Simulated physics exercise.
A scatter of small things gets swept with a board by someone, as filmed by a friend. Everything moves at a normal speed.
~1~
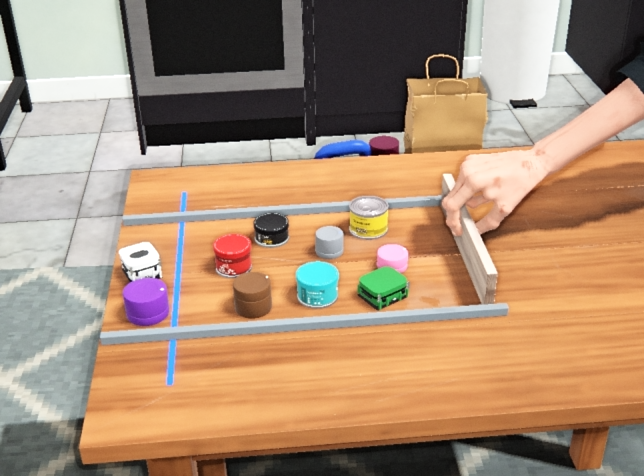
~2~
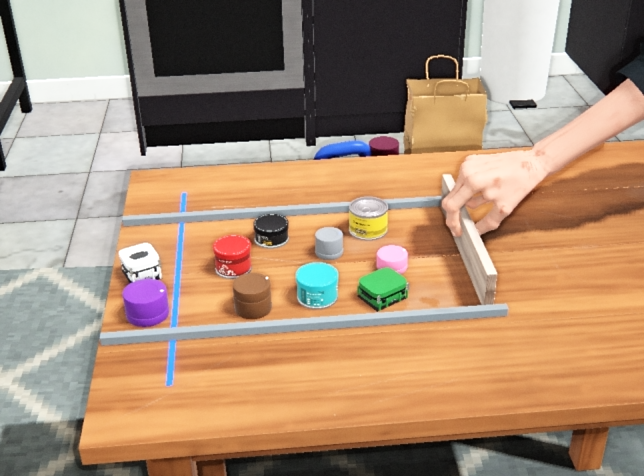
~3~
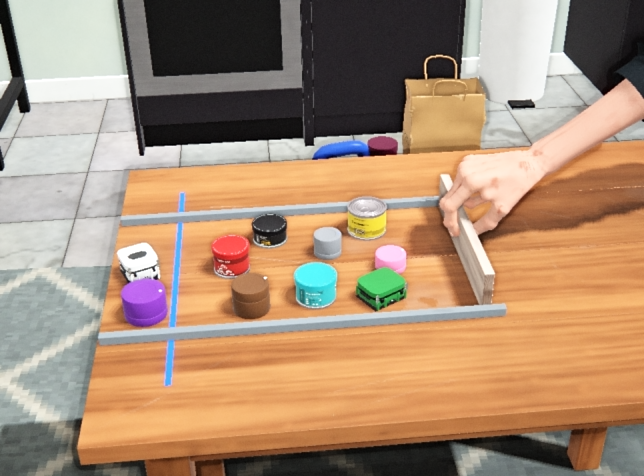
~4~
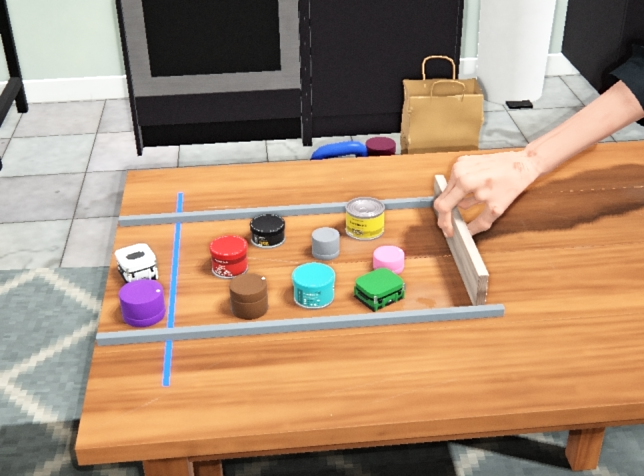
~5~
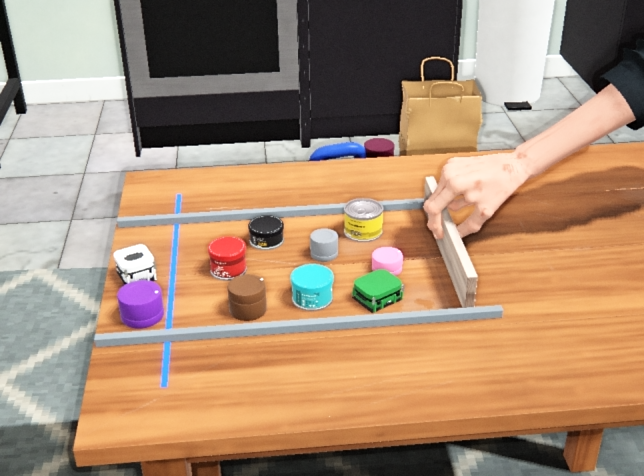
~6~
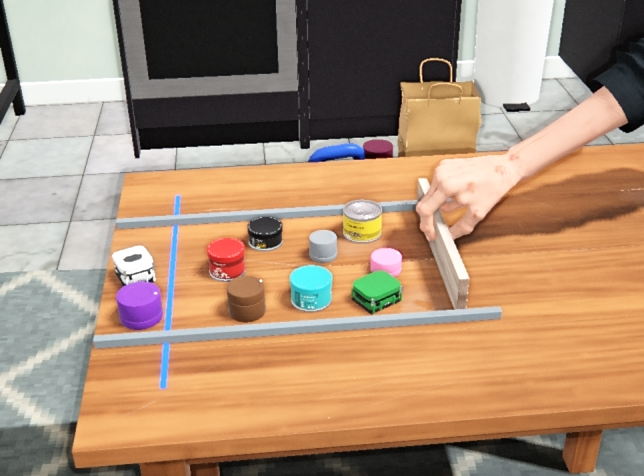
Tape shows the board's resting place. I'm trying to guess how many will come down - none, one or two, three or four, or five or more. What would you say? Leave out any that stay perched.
Turns out the ones that don't stay up top number one or two.
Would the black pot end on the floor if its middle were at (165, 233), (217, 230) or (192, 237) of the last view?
Results in order - still up; still up; still up.
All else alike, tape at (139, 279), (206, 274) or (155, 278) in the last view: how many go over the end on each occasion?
In order, the counts are 5, 0 and 4.
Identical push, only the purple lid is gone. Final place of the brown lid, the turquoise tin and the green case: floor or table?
The brown lid remains - the turquoise tin remains - the green case remains.
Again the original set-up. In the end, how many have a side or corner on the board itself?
Number: 4.
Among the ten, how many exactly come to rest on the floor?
The number is 2.
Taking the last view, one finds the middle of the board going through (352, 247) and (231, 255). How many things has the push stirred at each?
At the first place 4, at the second 9.
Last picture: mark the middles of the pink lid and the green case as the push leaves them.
Around (156, 278) and around (148, 299).
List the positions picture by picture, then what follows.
White case (141, 264); purple lid (146, 302); red tin (233, 256); board (466, 236); tape (178, 273), in the first picture.
Purple lid (146, 303); board (466, 237), in the second picture.
Red tin (231, 257); pink lid (391, 260), in the third picture.
White case (137, 265); grey lid (326, 244), in the fourth picture.
Purple lid (141, 304); black pot (266, 233), in the fifth picture.
White case (134, 268); purple lid (140, 306); red tin (227, 260); board (440, 241); tape (172, 276), in the sixth picture.
Soon after, none off yet; white case at rest near (134, 268); purple lid at rest near (140, 306); red tin at rest near (227, 260).
Then, none off yet; white case at rest near (134, 268); purple lid moving near (133, 306); red tin moved a little near (211, 260).
At rest, the number that fall off is one or two; fallen, purple lid and white case.
